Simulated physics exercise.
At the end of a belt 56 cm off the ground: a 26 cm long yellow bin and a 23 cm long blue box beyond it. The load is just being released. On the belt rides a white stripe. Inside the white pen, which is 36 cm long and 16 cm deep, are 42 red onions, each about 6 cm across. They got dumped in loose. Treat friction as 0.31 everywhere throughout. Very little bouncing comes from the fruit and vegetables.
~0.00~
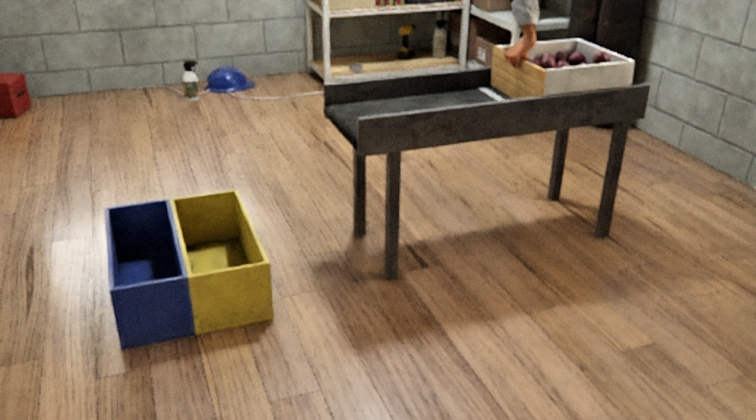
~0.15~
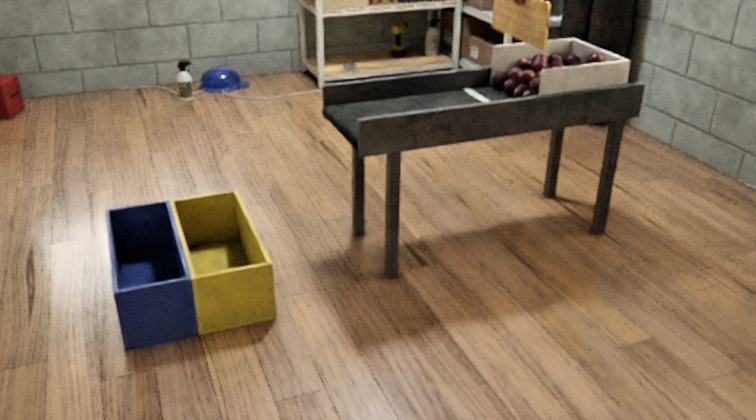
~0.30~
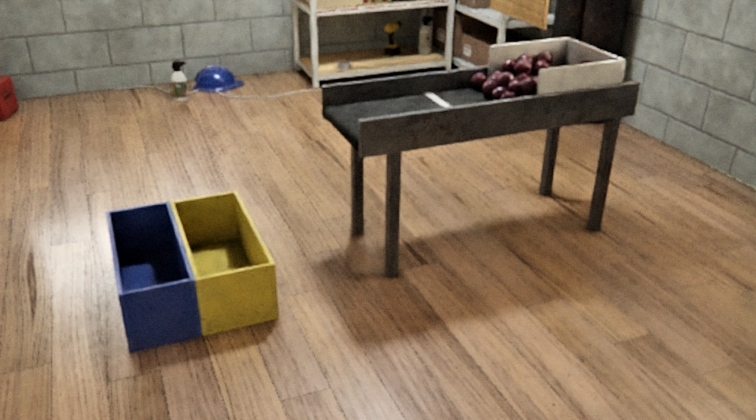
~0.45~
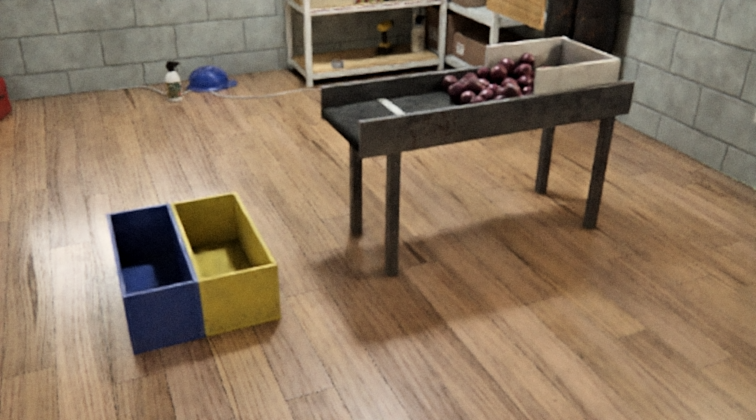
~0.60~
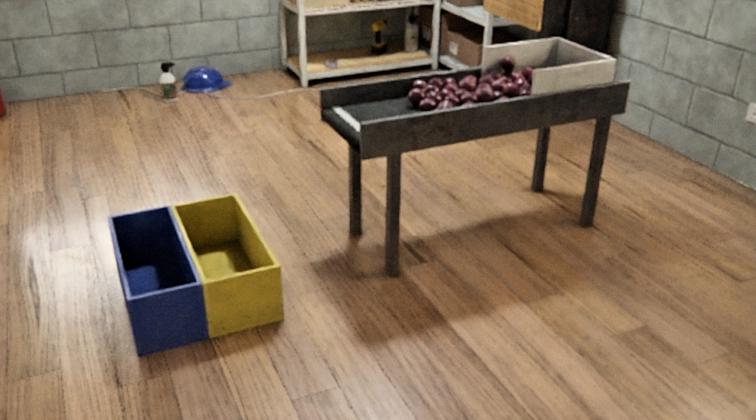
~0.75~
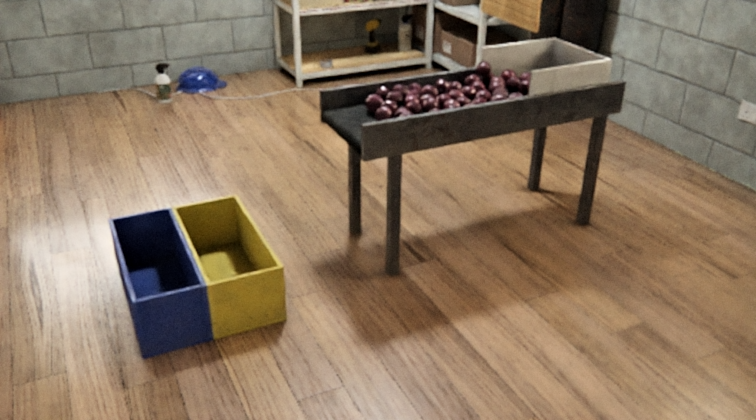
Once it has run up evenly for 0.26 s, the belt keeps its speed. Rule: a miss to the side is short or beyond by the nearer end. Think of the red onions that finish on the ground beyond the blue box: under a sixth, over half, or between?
Not even a sixth of them land on the ground beyond the blue box.
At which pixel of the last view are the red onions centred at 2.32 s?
The middle lies near (339, 248).
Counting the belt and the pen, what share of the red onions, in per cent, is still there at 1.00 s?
Roughly 80 percent, I reckon.
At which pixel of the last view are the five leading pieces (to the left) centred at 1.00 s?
Somewhere near pixel (314, 141) of the last view.
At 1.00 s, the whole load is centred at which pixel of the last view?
It's centred at about (396, 107).
After 1.00 s, 2 still in the white pen, 32 on the belt and 8 in the air.
After 1.32 s, 16 on the belt, 3 on the ground short of the yellow bin and 23 in the air.
After 1.75 s, 1 in the yellow bin, 4 on the belt, 28 on the ground short of the yellow bin and 9 in the air.
Outcome (at 2.32 s), 1 in the yellow bin and 41 on the ground short of the yellow bin. Asked share, 0 of 42, 0 per cent.
